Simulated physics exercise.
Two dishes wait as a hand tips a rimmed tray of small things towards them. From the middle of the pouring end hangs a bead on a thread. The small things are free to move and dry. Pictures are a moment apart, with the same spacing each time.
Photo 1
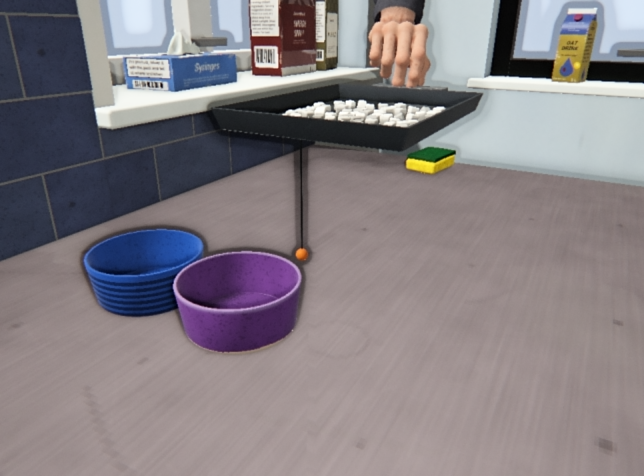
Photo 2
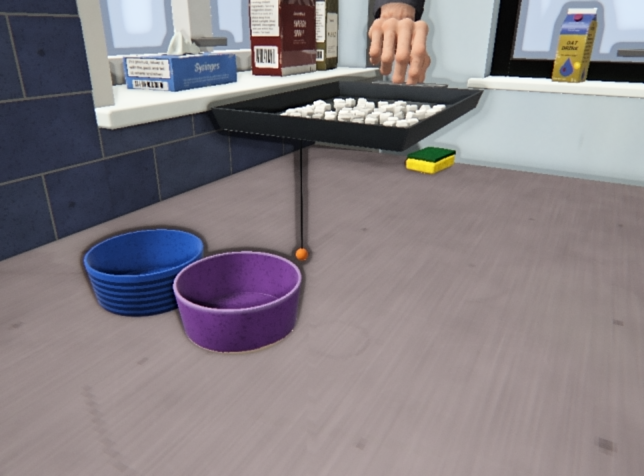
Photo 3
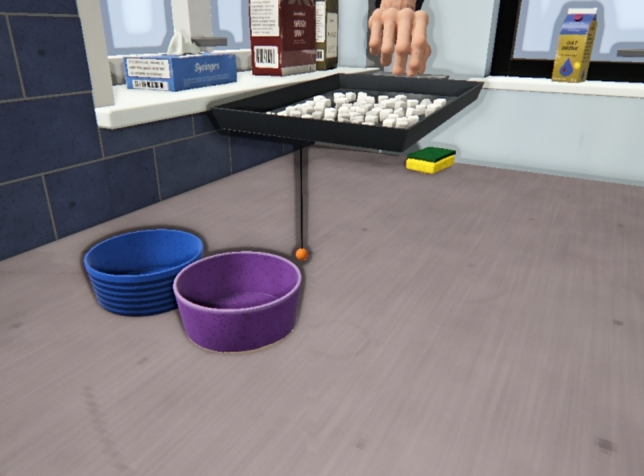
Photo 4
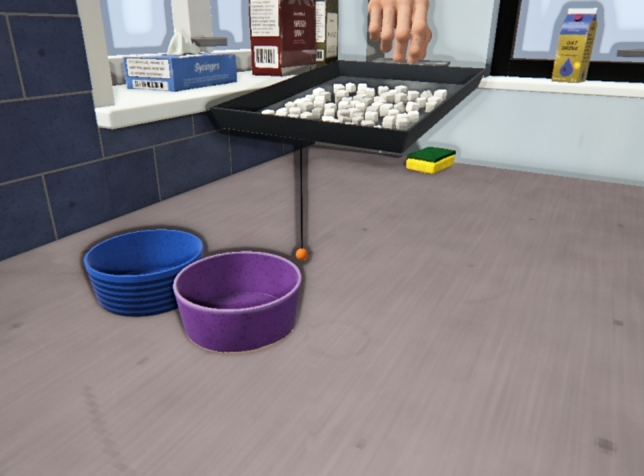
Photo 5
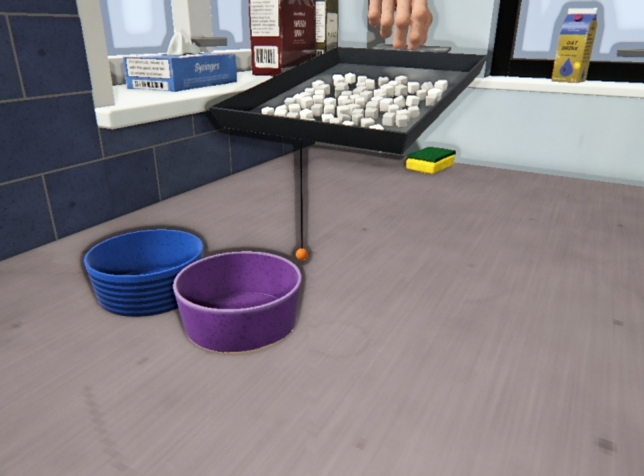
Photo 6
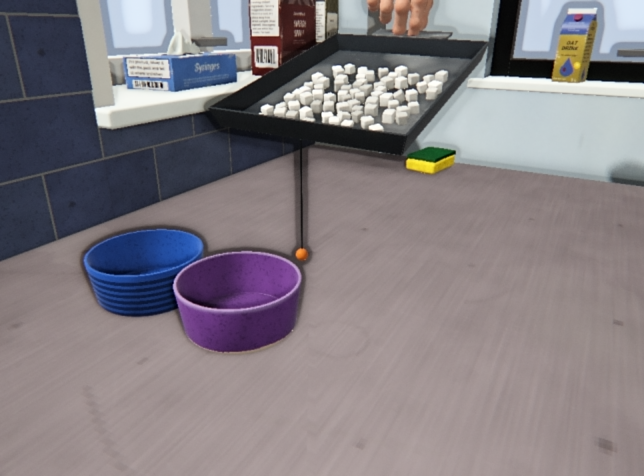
A hand gradually tilting a black tray of white sugar cubes above a blue dish and a purple dish on a countertop.
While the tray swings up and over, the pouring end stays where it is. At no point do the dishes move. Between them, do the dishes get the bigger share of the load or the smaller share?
The smaller share.
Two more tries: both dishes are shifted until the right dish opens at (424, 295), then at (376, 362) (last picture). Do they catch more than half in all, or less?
Taking the tries in order: A minor share, followed by a major share.
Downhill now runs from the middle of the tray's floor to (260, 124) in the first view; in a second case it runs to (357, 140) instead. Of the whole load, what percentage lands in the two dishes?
In order, 50 in a hundred and 10 in a hundred.
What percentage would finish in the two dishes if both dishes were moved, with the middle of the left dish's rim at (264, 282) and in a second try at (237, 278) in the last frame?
Around 80 and around 80 per cent, in that order.
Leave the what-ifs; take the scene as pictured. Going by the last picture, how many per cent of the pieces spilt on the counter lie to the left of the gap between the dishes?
Share on the left: Near 20 %.
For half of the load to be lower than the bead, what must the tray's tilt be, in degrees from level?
Angle: Close to 110°.
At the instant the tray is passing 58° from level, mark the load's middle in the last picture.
Check around (329, 109) in the last picture.
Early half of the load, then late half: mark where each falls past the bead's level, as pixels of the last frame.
Half one: (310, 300), half two: (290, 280).
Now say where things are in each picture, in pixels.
The first picture shows corners of the pouring end at (220, 107) and (403, 126), level; middle of the load at (360, 118), sugar cubes; left dish at (102, 291); right dish at (198, 326); bead on its thread at (302, 255).
The second picture shows corners of the pouring end at (220, 107) and (403, 126), level; middle of the load at (360, 117).
The third picture shows corners of the pouring end at (219, 107) and (403, 127), tipped barely, lowest at the right corner; middle of the load at (360, 114).
The fourth picture shows corners of the pouring end at (219, 106) and (403, 128), tipped a little, lowest at the right corner; middle of the load at (360, 109).
The fifth picture shows corners of the pouring end at (218, 106) and (402, 130), tipped a little, lowest at the right corner; middle of the load at (360, 103).
The sixth picture shows corners of the pouring end at (217, 106) and (402, 131), tipped a little, lowest at the right corner; middle of the load at (360, 98); left dish at (102, 291); right dish at (198, 326).
Soon after the last picture, tray tipped steeply; all on the tray.
A little later, tray tipped right over; nearly all on the tray; a stray few outside both.
Later still, tray tipped past a quarter turn; about a quarter in the right dish; most outside both.
At rest, tray tipped past a quarter turn; about a quarter in the right dish; none in the left dish; most outside both.
